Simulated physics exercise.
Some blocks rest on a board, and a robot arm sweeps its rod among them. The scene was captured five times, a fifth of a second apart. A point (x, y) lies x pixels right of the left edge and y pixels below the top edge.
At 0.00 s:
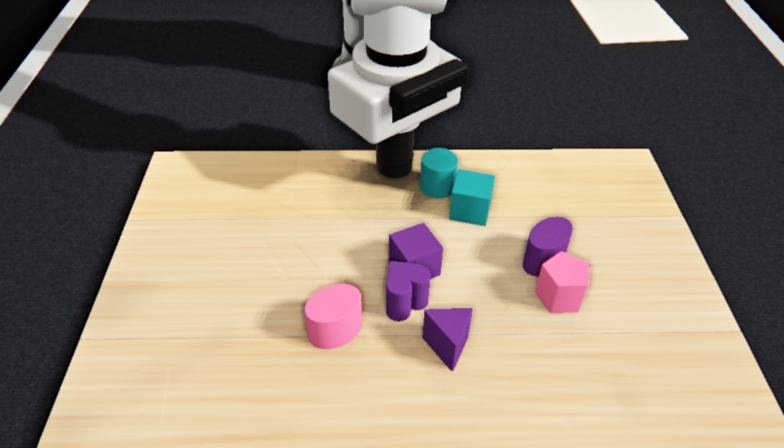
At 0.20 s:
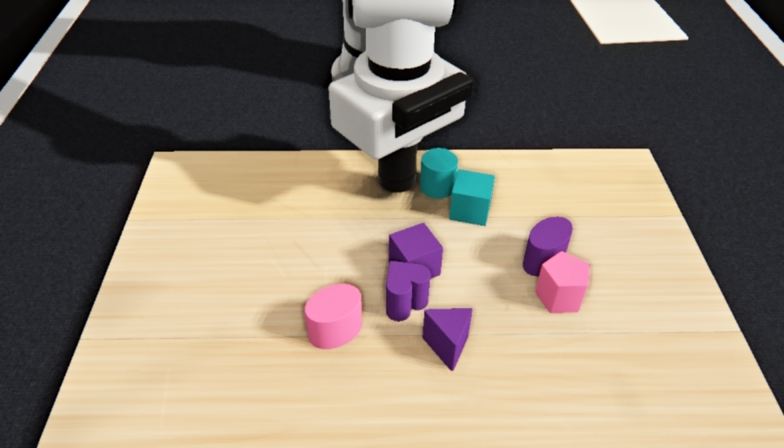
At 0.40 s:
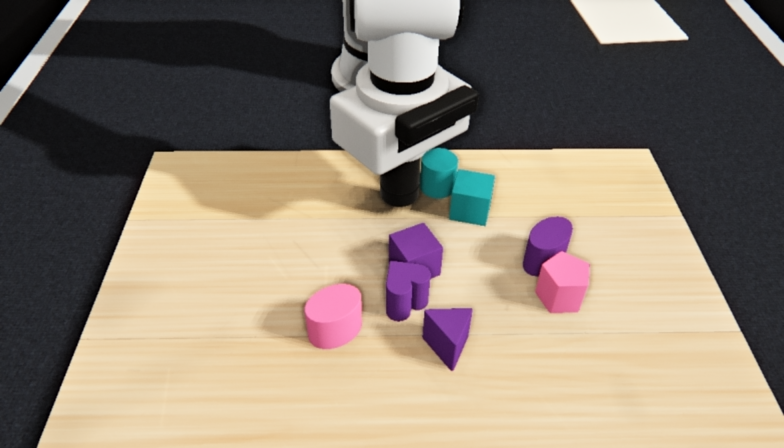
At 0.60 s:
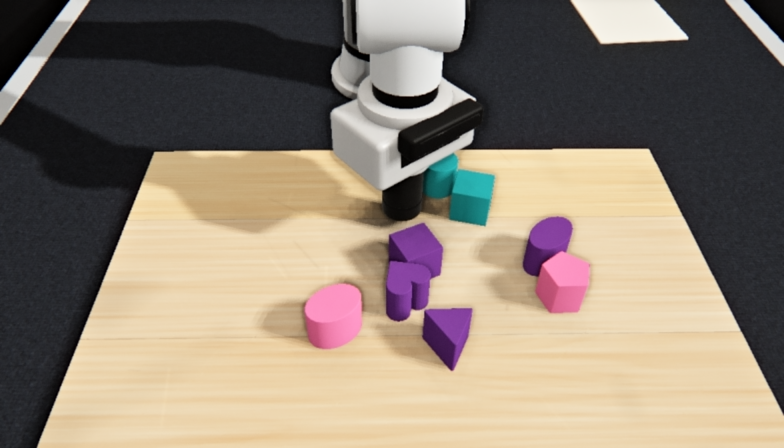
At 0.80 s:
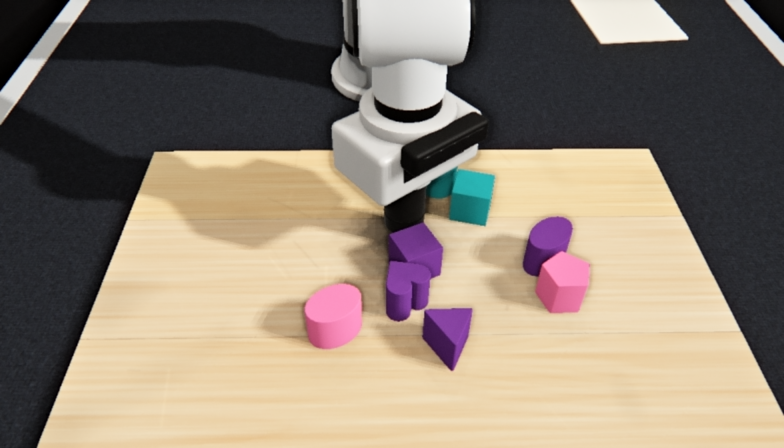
On a light wooden board, a robot arm slid its black rod forward past the teal blocks until it was right by a purple block, while all the scattered blocks stayed still.
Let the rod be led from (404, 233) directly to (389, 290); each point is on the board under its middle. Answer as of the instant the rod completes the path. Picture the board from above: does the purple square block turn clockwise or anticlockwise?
Counterclockwise rotation.
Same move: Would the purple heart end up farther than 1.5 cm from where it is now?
The answer is yes.
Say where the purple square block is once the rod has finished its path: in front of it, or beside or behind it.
My answer is that the purple square block has slipped off.
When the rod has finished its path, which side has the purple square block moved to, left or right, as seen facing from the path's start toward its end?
The shift is to the left of that direction.
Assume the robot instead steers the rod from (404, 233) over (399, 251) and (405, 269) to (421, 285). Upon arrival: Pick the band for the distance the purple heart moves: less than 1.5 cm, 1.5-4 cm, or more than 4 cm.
The move is medium, 1.5 to 4 cm.
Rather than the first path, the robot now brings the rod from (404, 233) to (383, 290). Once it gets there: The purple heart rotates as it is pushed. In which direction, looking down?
It rotates clockwise.
What follows on the original path. Halfway along, rod (397, 250); purple heart (407, 297), turned 25° clockwise; purple square block (418, 262), turned 15° anticlockwise.
At the end, rod (389, 280); pink oval still; purple heart (404, 304), turned 25° clockwise; purple square block (429, 279), turned 30° anticlockwise.
